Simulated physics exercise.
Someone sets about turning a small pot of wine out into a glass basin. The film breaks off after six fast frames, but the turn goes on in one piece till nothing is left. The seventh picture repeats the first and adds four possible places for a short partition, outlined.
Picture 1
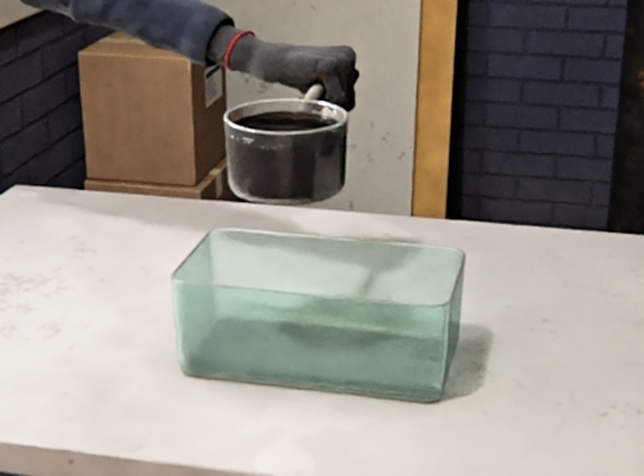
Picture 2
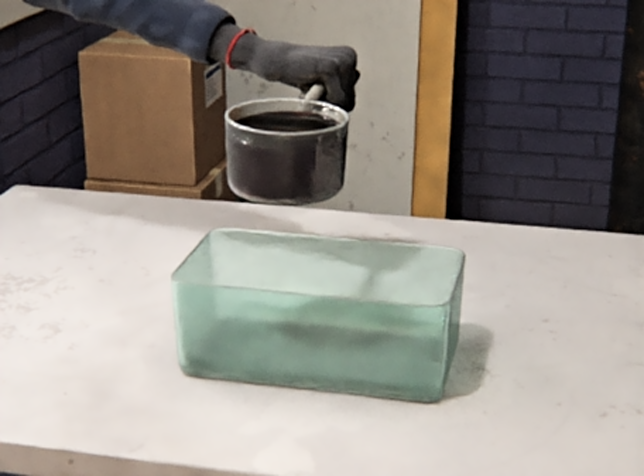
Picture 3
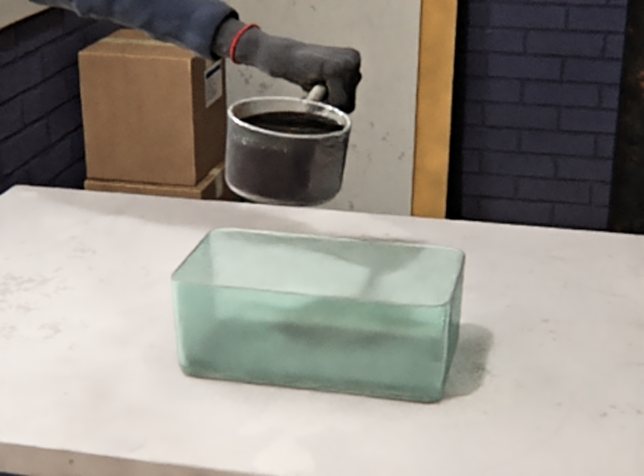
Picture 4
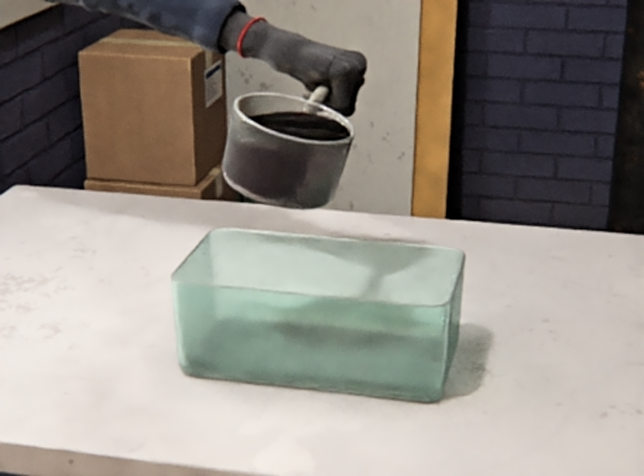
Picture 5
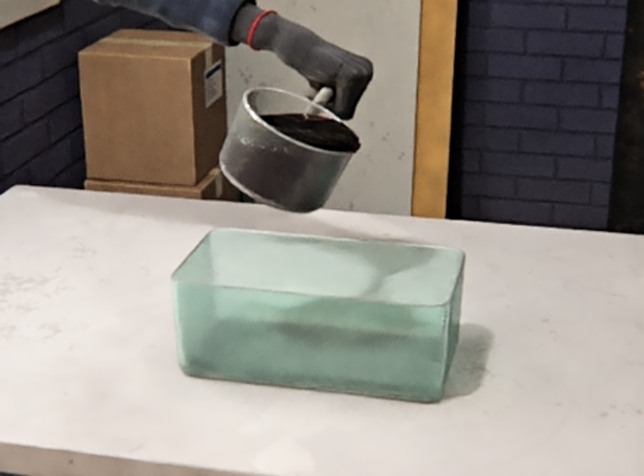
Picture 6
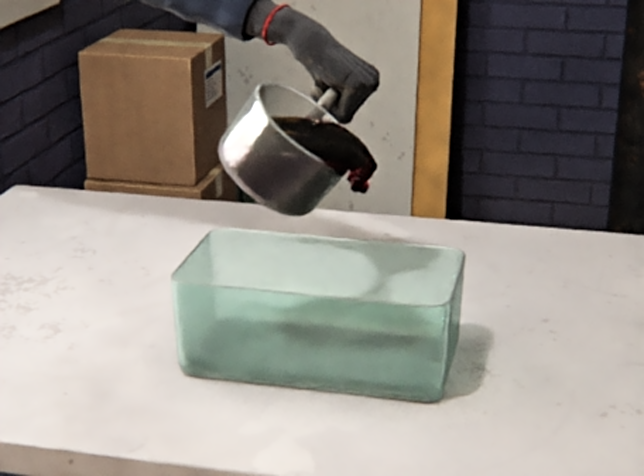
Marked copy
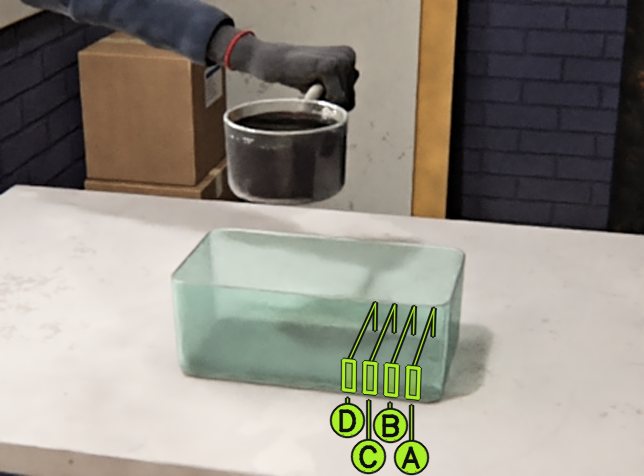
The footage shows a gloved hand holding a small pot of dark liquid above a glass basin on a pale table, then gradually tilting it to the right until the liquid slips over the lip in a short, dark red trickle.
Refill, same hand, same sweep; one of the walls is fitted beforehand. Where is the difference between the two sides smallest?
Slot C.
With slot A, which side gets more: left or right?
The left side.
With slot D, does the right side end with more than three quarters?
No, it does not.
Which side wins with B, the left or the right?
More ends on the left.
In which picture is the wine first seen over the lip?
Picture 5.
On the marked copy, A at (411, 405); B at (390, 403); C at (368, 400); D at (347, 398).
With A, about 81 % ends left of the wall and 16 % right of it; 3 % is lost outside.
With B, about 72 % ends left of the wall and 27 % right of it.
With C, about 53 % ends left of the wall and 46 % right of it.
With D, about 34 % ends left of the wall and 65 % right of it.
